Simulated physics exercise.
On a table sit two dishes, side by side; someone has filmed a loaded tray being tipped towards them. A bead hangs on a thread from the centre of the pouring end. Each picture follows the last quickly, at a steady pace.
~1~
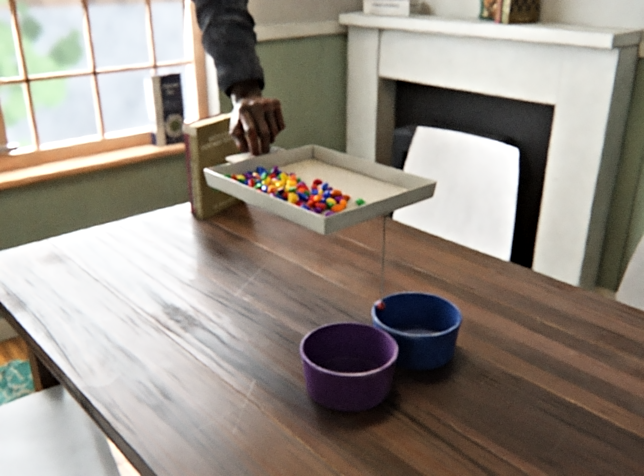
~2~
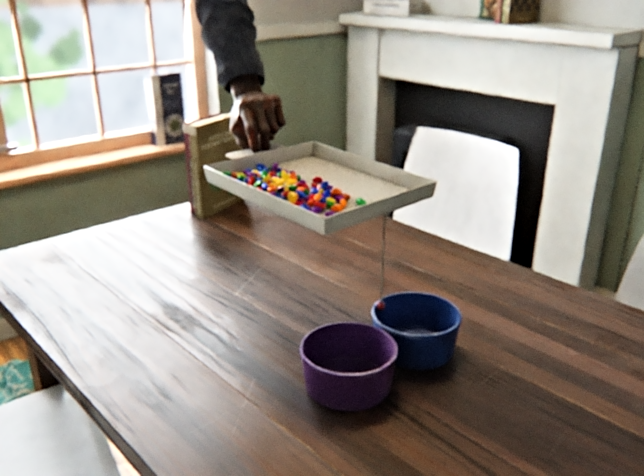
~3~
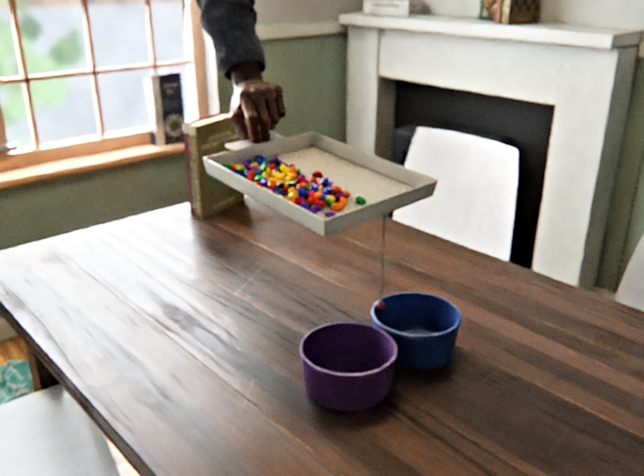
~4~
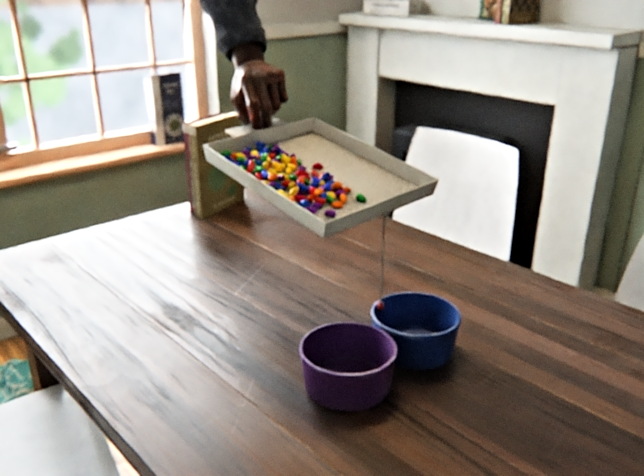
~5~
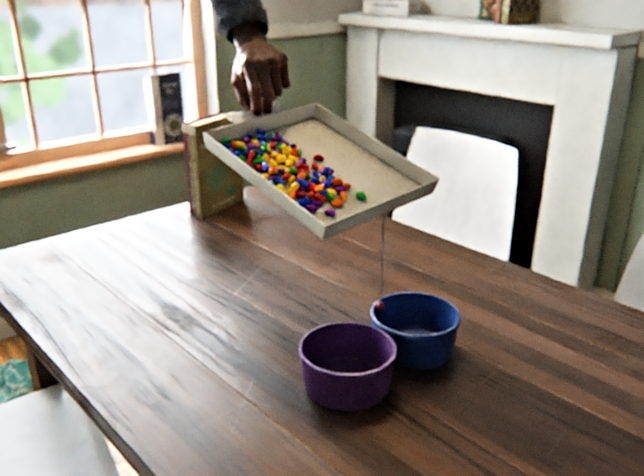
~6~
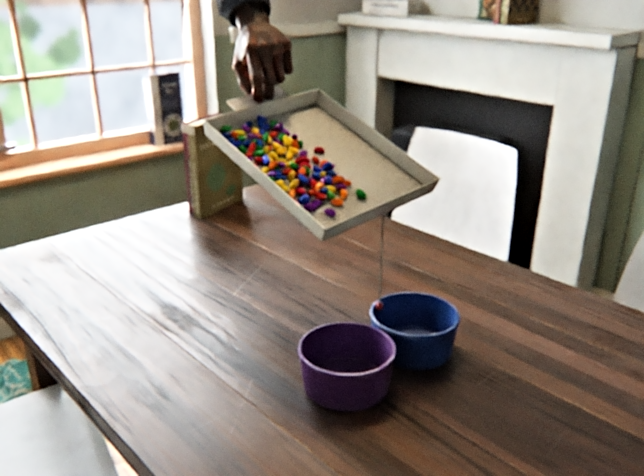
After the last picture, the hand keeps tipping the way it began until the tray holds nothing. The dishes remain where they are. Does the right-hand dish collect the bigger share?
Looks to me like the dish on the left ends up with more.
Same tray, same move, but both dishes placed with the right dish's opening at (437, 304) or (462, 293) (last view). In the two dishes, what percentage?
Estimate: 60 % first, 20 % second.
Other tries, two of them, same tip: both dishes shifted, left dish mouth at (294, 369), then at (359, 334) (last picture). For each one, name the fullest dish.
The first time the right-side one comes out ahead, then the left-side one the second time.
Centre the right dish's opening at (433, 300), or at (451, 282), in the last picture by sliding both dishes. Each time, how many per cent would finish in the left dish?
Trial 1: 50 percent; trial 2: 0 percent.
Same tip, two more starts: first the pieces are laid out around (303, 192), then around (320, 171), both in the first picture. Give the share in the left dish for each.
It's 70 percent the first time and 60 percent the second.
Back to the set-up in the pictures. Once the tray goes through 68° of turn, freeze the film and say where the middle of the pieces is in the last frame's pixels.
I'd mark it close to (340, 196).
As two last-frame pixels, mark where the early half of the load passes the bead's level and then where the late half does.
(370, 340) first, (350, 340) later.
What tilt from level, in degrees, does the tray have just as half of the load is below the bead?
120° or so.
Just after the last frame, tray tipped steeply; almost all on the tray; just a few in the air.
A moment on, tray tipped past a quarter turn; the larger part on the tray; about a tenth in the left dish; about a tenth outside both; about a tenth in the air.
Further on, tray tipped past a quarter turn; roughly two thirds in the left dish; just a few in the right dish; roughly a quarter outside both.
When it is over, tray tipped past a quarter turn; roughly two thirds in the left dish; just a few in the right dish; roughly a quarter outside both.
